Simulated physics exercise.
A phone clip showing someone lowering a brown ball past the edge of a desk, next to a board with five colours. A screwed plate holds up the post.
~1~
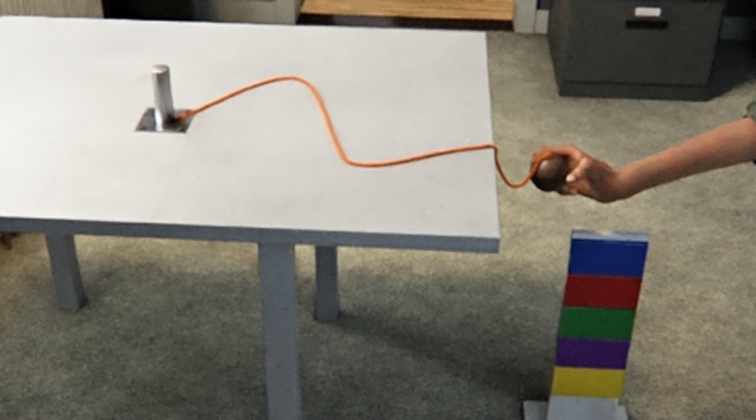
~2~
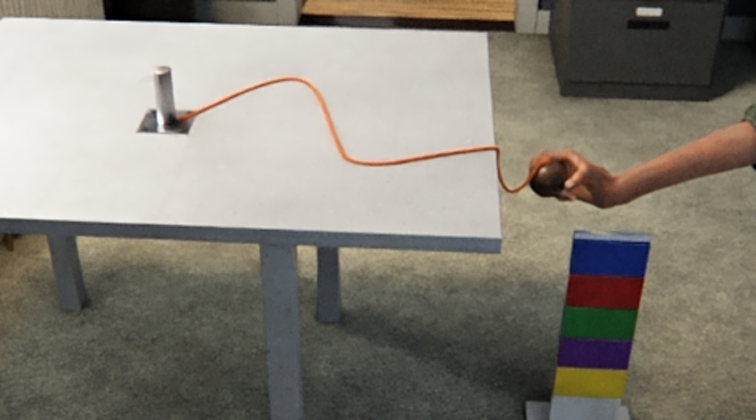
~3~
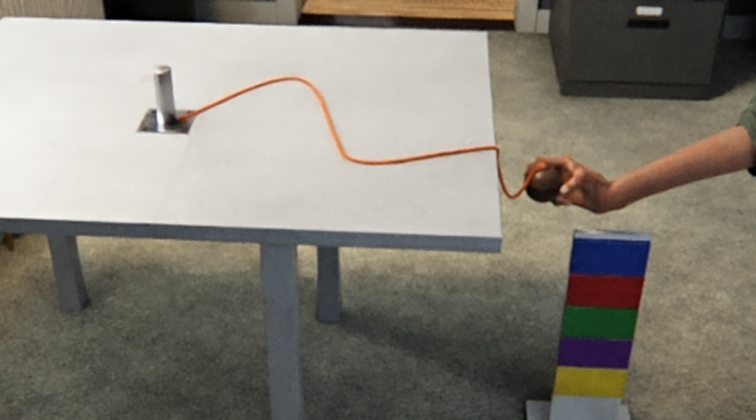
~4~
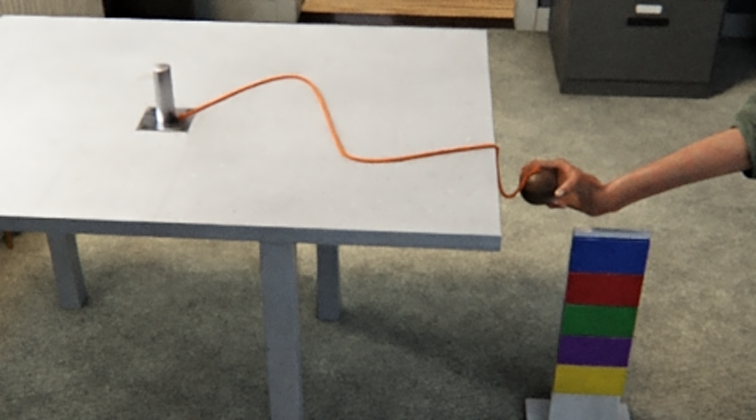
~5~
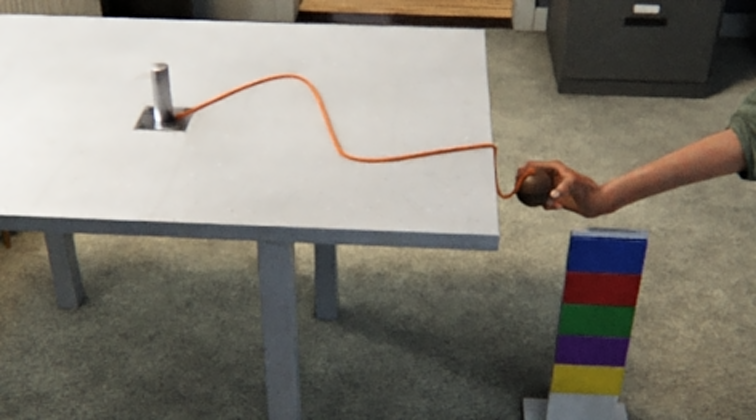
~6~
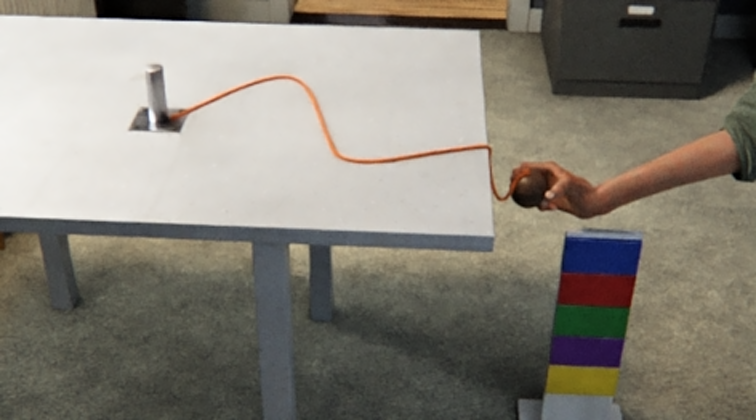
Hand holding a brown ball on an orange cord beside a white table, shifting it slightly left above coloured blocks.
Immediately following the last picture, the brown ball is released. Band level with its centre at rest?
Yellow.
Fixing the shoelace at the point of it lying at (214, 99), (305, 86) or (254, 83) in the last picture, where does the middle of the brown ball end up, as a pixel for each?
First try (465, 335), second try (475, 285), third try (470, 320).
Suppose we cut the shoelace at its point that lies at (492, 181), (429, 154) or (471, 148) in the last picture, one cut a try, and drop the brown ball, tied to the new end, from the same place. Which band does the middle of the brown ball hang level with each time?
First try: Green; second try: Blue; third try: Red.
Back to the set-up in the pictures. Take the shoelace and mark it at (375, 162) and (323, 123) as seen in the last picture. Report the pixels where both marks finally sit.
At (482, 175) for the first, at (442, 117) for the second.
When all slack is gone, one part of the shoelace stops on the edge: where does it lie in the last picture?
You'd find it at roughly (331, 143).
A little later, ball near (434, 329); level with purple.
Next, ball near (490, 365); level with yellow.
When it is over, ball near (460, 353); level with yellow. Its centre hangs level with the yellow band.
